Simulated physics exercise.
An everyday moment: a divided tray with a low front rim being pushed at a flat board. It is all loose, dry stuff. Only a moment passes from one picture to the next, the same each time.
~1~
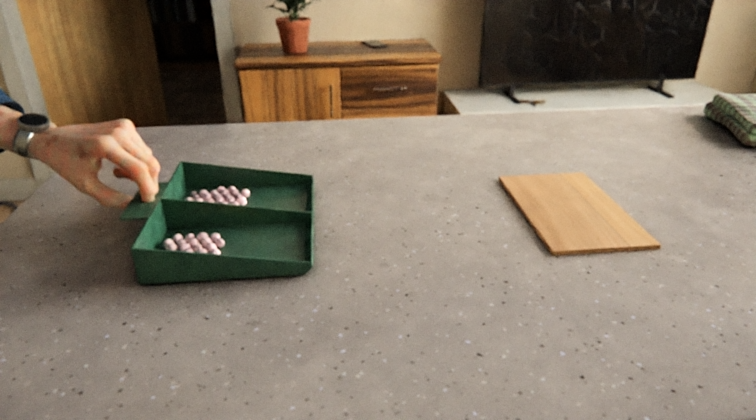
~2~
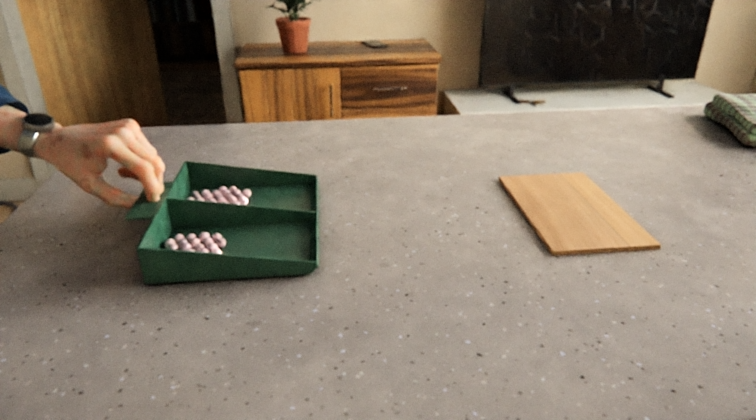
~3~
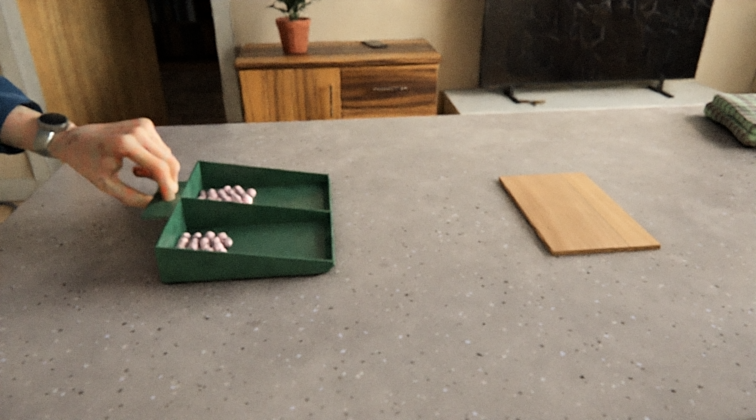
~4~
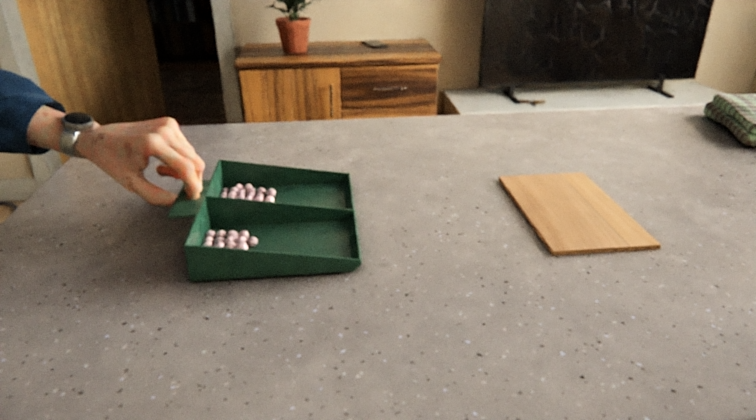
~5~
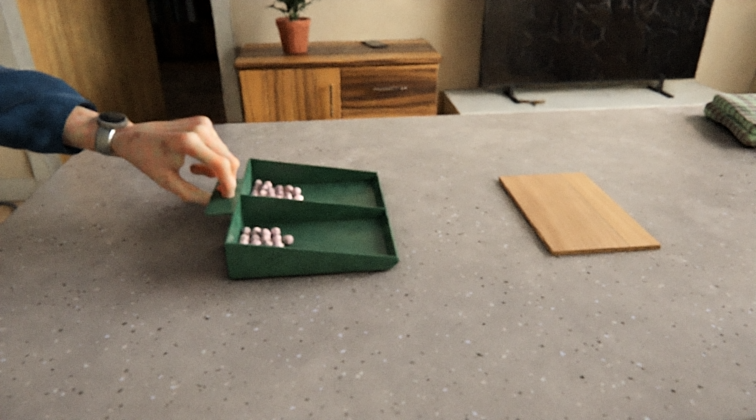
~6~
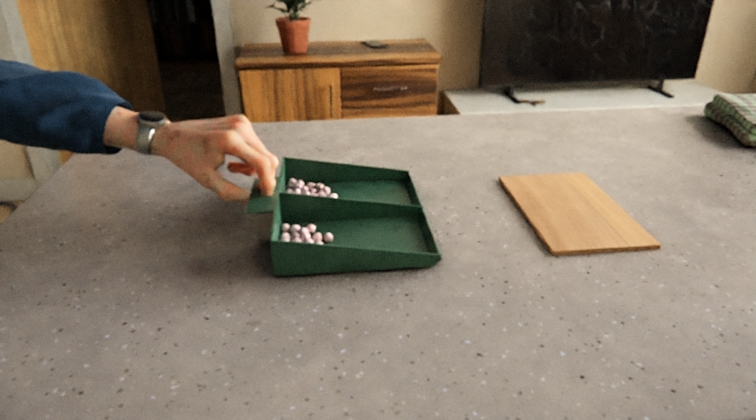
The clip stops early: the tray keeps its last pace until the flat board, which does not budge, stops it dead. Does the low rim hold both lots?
Here the near handful throws some past the low edge, and the far handful throws some past the low edge.
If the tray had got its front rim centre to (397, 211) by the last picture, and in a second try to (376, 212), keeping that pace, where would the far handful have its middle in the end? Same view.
At about (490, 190), and at (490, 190).
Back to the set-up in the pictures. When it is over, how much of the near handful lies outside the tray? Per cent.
Some 60 per cent.
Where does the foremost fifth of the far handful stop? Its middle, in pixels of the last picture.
Close to (659, 183).
Then, 0.08 s past the last view, tray still sliding, front rim near (474, 207); near handful all inside; far handful all inside.
Then, 0.26 s past the last view, tray stopped at the flat board; near handful all inside, moved towards the front rim; far handful all inside, moved towards the front rim.
Then, 0.47 s past the last view, tray stopped at the flat board; near handful about half out of the tray; far handful about a quarter out of the tray.
Finally, tray stopped at the flat board; near handful about half out of the tray; far handful about a third out of the tray.
